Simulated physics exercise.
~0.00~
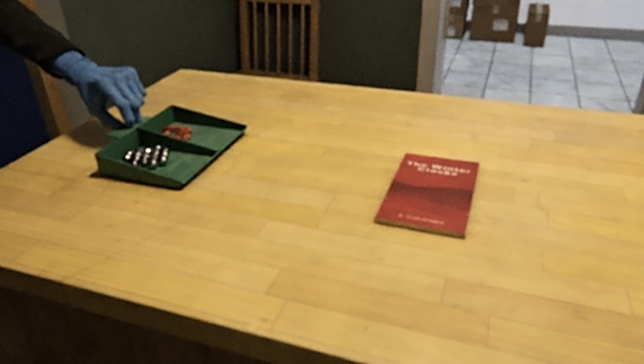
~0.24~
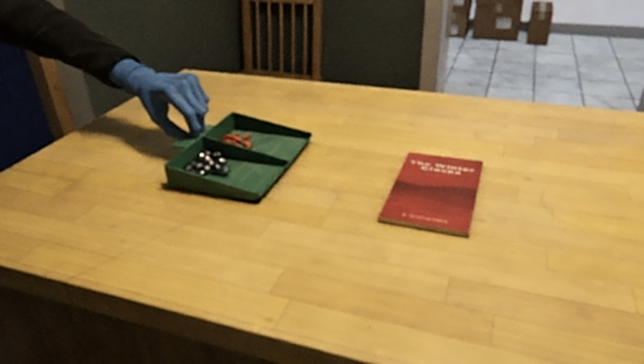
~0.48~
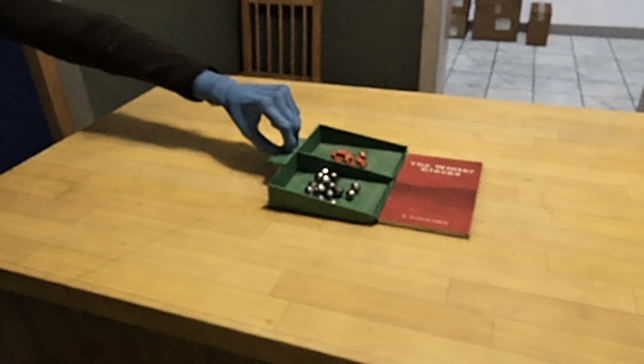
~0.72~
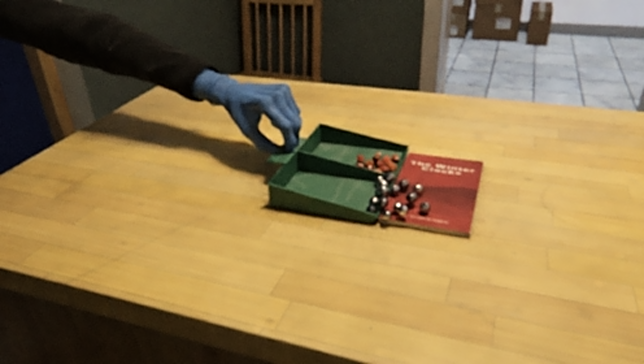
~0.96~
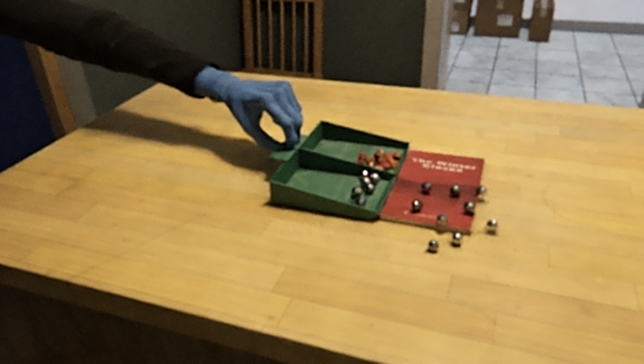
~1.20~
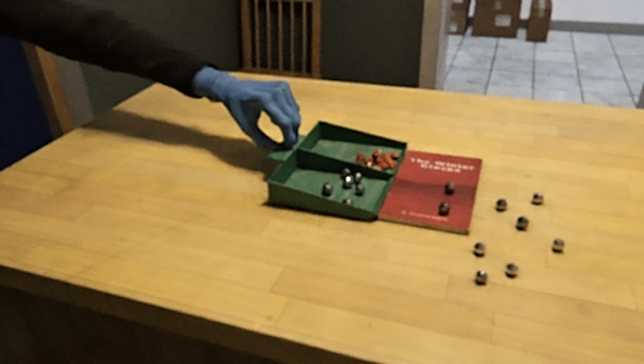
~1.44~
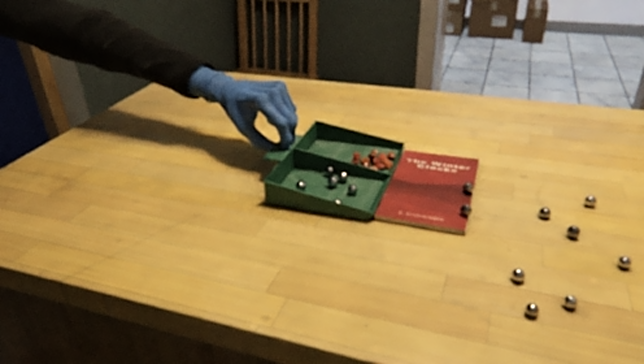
On a wooden tabletop, a blue-gloved hand slides a green divided tray right until it stops against a thin red book; some dark shiny beads from the nearer section spill over the book onto the table, while the others and the red pieces stay inside.
